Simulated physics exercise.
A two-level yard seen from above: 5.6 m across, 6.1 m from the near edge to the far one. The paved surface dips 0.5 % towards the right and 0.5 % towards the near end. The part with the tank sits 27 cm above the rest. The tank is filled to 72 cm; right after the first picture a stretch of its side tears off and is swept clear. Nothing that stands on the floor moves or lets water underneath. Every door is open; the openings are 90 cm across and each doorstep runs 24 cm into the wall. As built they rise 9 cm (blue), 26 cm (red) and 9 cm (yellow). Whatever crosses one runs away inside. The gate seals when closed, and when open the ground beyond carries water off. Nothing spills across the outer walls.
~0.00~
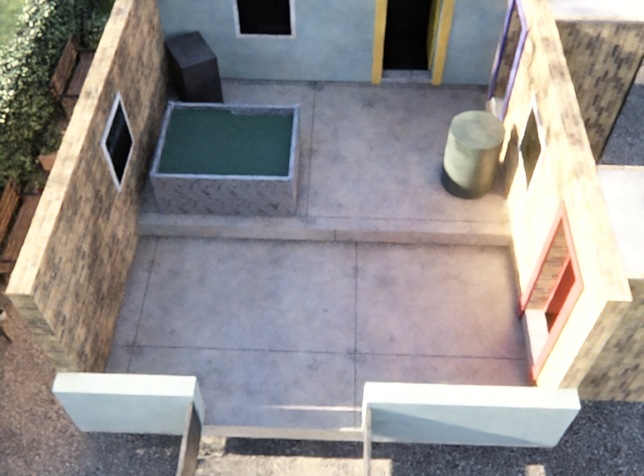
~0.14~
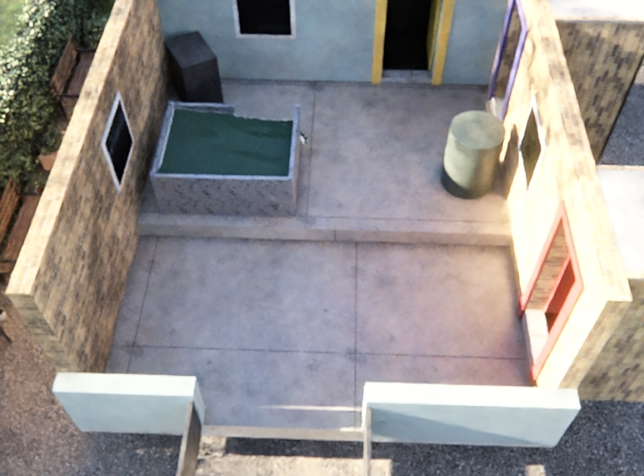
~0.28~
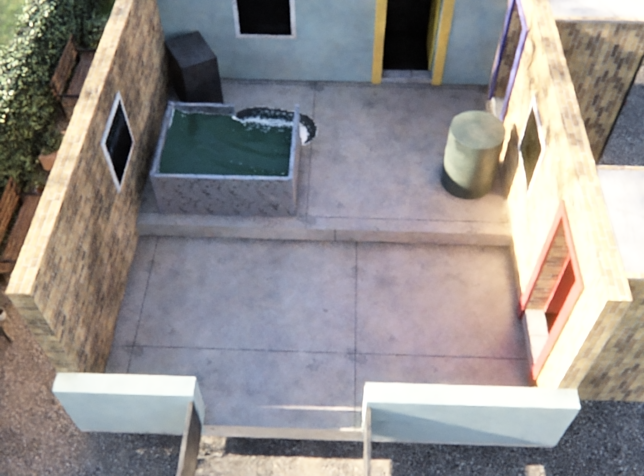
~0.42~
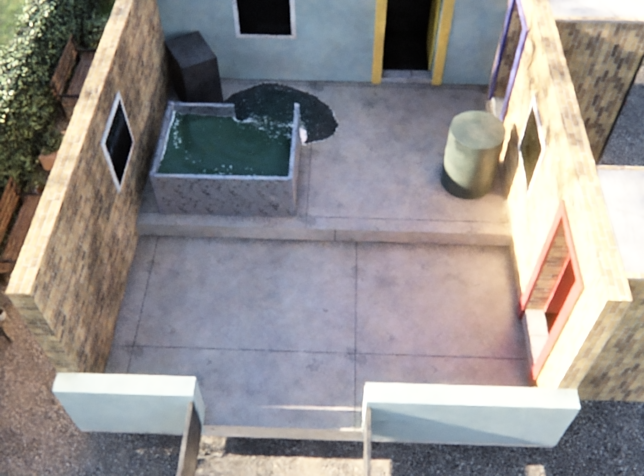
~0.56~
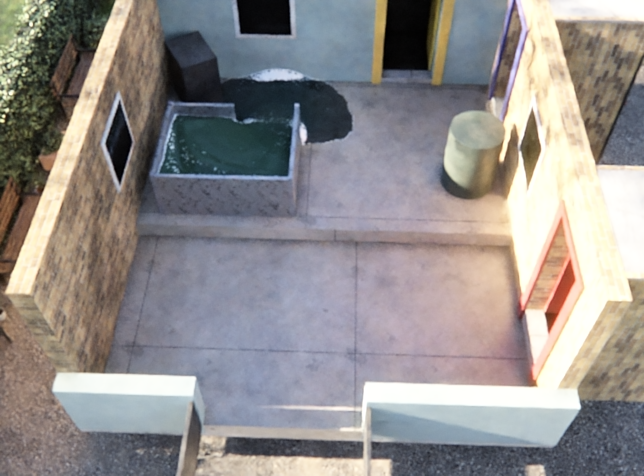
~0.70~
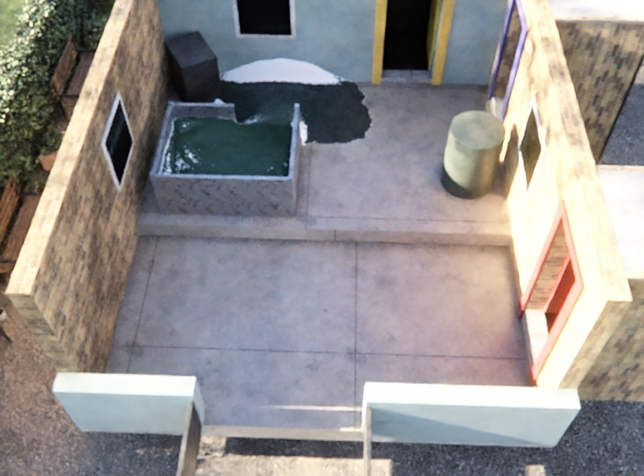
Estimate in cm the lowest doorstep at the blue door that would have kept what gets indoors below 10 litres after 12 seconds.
About 24 cm.
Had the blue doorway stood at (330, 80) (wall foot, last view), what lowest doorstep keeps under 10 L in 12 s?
About 30 cm.
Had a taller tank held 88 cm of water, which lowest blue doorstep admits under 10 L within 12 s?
About 29 cm.
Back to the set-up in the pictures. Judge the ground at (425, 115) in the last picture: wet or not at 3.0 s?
It is under water.
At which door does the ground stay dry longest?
It is the red one.
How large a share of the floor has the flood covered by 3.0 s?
Some 30 per cent of it.
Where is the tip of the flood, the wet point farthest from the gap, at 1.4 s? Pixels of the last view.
At about (449, 89).
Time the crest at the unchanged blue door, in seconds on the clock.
Around 2.6 s.
After 1.4 s water covers 15 % of the floor, deepest (48 cm) near (213, 83); it has not reached the blue door.
After 3.0 s water covers 30 % of the floor, deepest (29 cm) near (274, 85); 21 cm at the blue door, 74 litres in over its 9 cm doorstep.
After 12.0 s water covers 95 % of the floor, deepest (10 cm) near (479, 164); 10 cm at the blue door, 306 litres in over its 9 cm doorstep.
At the blue door as built, the water arrived by 1.9 s and peaked near 22 cm at 2.6 s.
Run again over the same 12 s with other heights there, 26 litres in over 21 cm, 1 litre over 28.5 cm. The limit of 10 litres is kept from about 24 cm up.
